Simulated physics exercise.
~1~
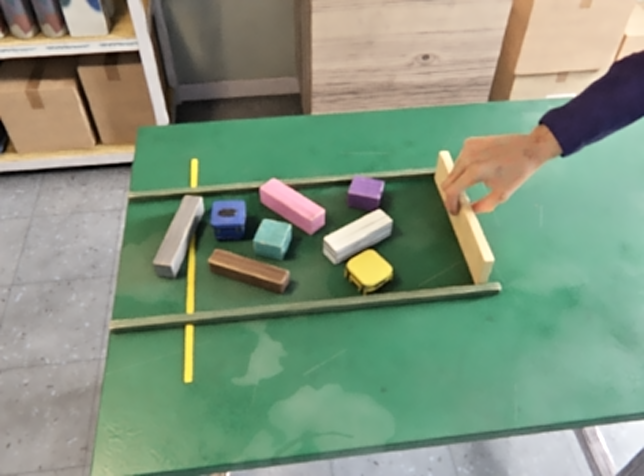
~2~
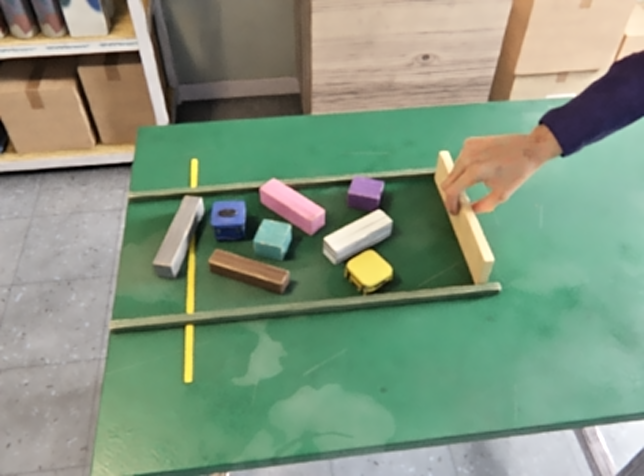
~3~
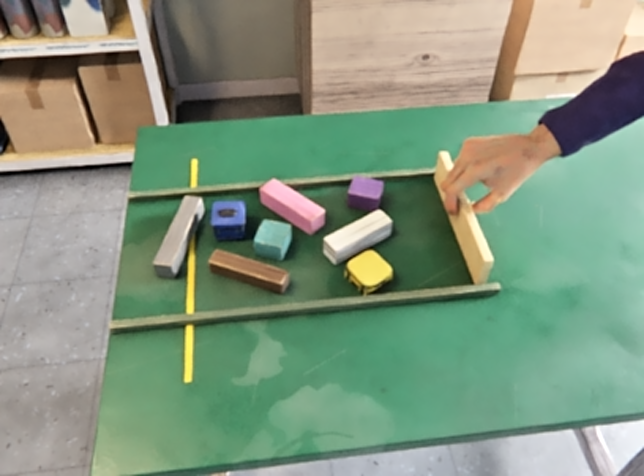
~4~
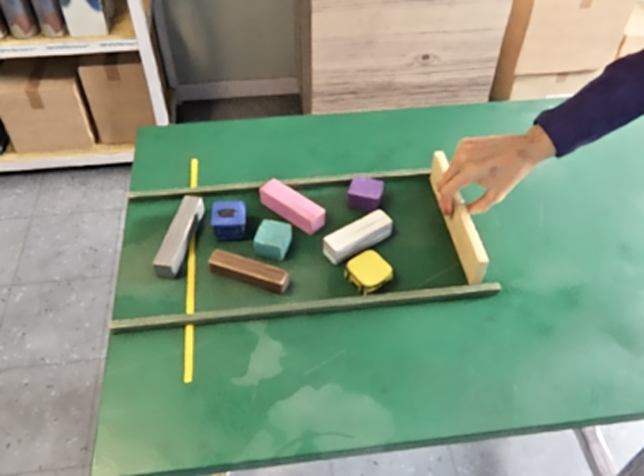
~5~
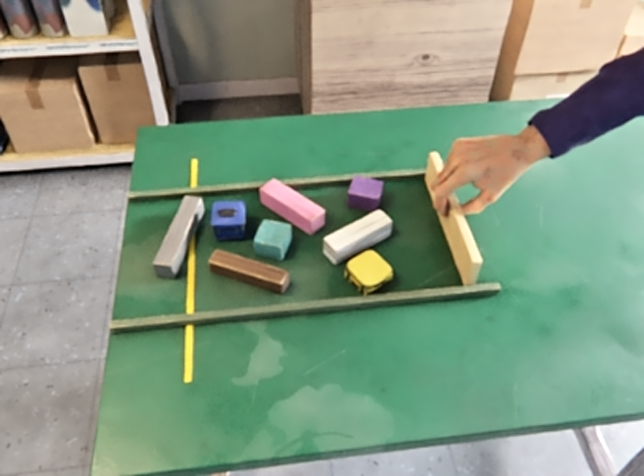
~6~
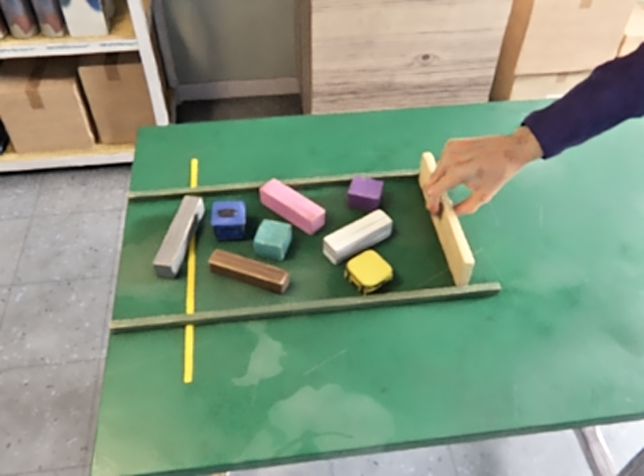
A hand slides a wooden board slightly left toward the still, scattered blocks and sticks.
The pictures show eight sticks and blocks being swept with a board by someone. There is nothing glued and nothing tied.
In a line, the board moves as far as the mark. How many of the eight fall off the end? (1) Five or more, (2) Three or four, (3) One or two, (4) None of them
The answer is 3.
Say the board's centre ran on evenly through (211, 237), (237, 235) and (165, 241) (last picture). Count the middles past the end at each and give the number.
In order, that gives 1, then 0, then 5.
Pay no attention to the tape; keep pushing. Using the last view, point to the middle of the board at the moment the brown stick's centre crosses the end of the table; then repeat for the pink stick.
The brown stick gives roughly (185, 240), the pink stick roughly (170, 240).
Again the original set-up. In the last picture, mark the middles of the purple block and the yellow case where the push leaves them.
The purple block at (176, 213), the yellow case at (173, 286).
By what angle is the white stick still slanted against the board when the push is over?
Roughly 45° out of line.
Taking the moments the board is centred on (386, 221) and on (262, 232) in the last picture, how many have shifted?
That gives 2 for the first and 8 for the second.
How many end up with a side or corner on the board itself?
3.
Soon after, none off yet; grey bar at rest near (180, 235); blue case at rest near (229, 221); brown stick at rest near (249, 272).
In the end, the number that fall off is one or two; gone, blue case and grey bar.
